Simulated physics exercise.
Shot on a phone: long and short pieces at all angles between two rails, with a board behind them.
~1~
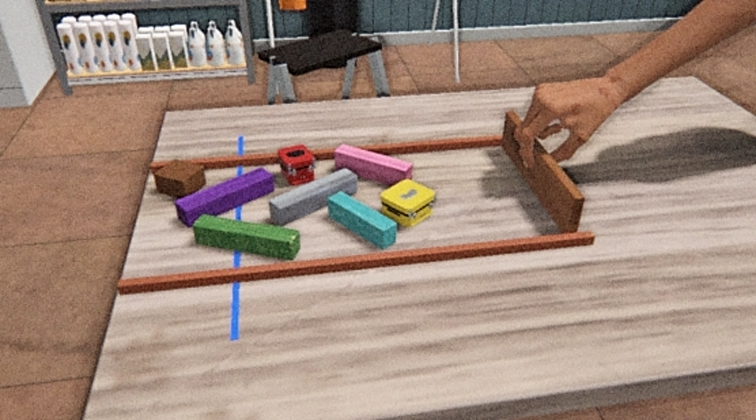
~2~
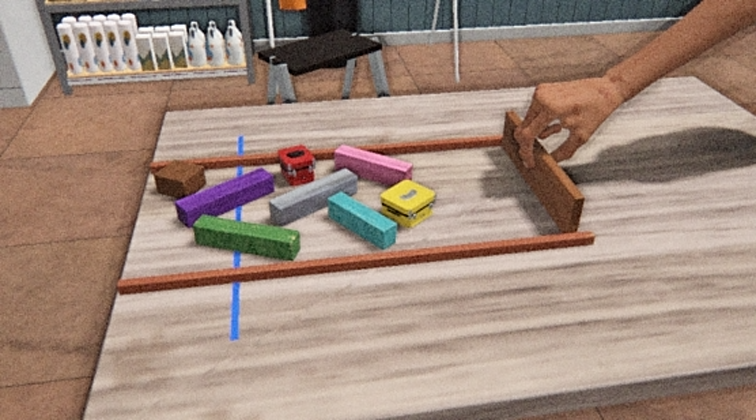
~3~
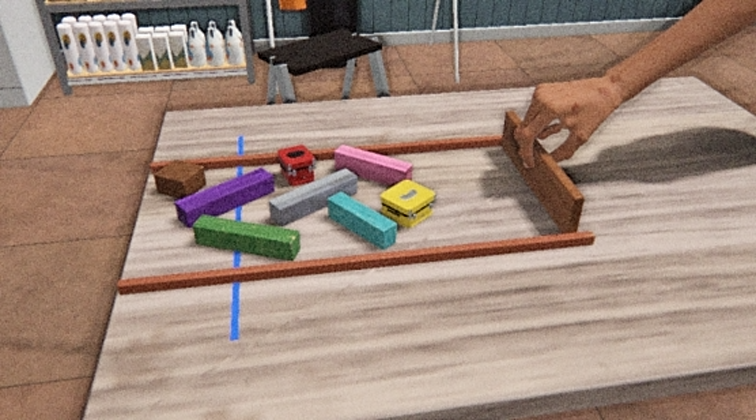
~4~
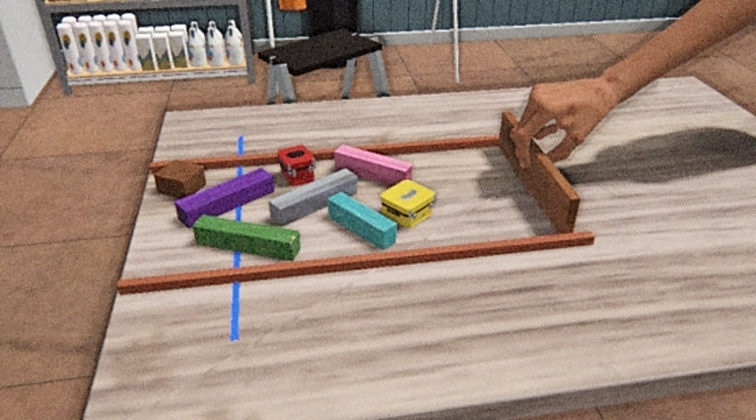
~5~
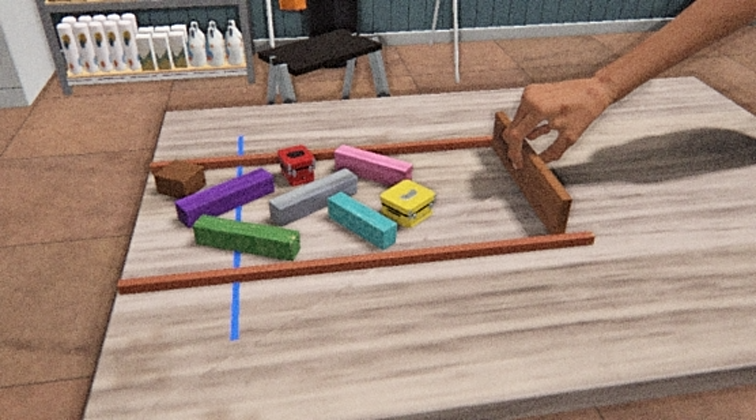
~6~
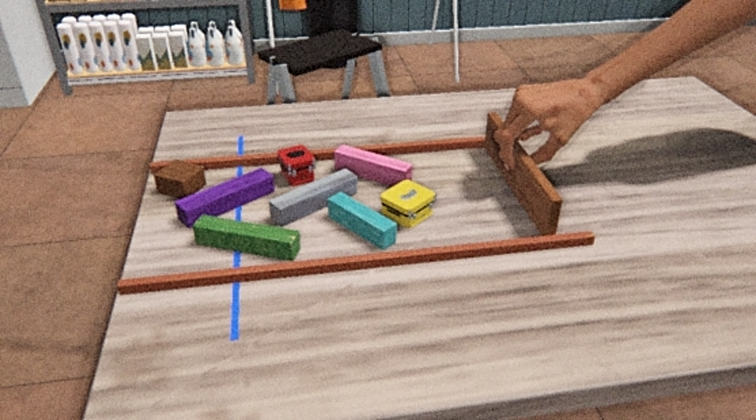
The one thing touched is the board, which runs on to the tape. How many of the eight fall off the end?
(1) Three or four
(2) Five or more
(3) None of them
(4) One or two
None of them.
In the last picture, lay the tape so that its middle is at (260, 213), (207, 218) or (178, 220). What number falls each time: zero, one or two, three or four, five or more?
Counts as listed: None / 1 or 2 / 3 or 4.
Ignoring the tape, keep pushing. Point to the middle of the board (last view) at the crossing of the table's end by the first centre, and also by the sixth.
The first one at (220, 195), the next at (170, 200).
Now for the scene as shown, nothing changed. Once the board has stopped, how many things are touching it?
3 in contact.
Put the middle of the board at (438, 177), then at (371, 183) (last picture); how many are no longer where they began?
0, then 4.
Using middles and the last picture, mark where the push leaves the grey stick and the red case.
Roughly (179, 210); the other one roughly (208, 166).
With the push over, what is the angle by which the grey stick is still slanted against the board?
It comes to around 40 degrees.
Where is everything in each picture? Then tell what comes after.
Brown block (181, 179); purple stick (227, 196); green bar (247, 237); board (537, 168); tape (238, 214), in the first frame.
Purple stick (227, 196); pink stick (373, 167), in the second frame.
Green bar (247, 238); board (537, 168), in the third frame.
Brown block (181, 180); yellow case (407, 205), in the fourth frame.
Purple stick (227, 196); turquoise bar (361, 220), in the fifth frame.
Brown block (181, 180); purple stick (227, 196); green bar (247, 238); board (518, 170); tape (238, 214), in the sixth frame.
Soon after, none off yet; brown block at rest near (181, 180); purple stick at rest near (227, 196); green bar at rest near (247, 238).
At rest, the number that fall off is zero.
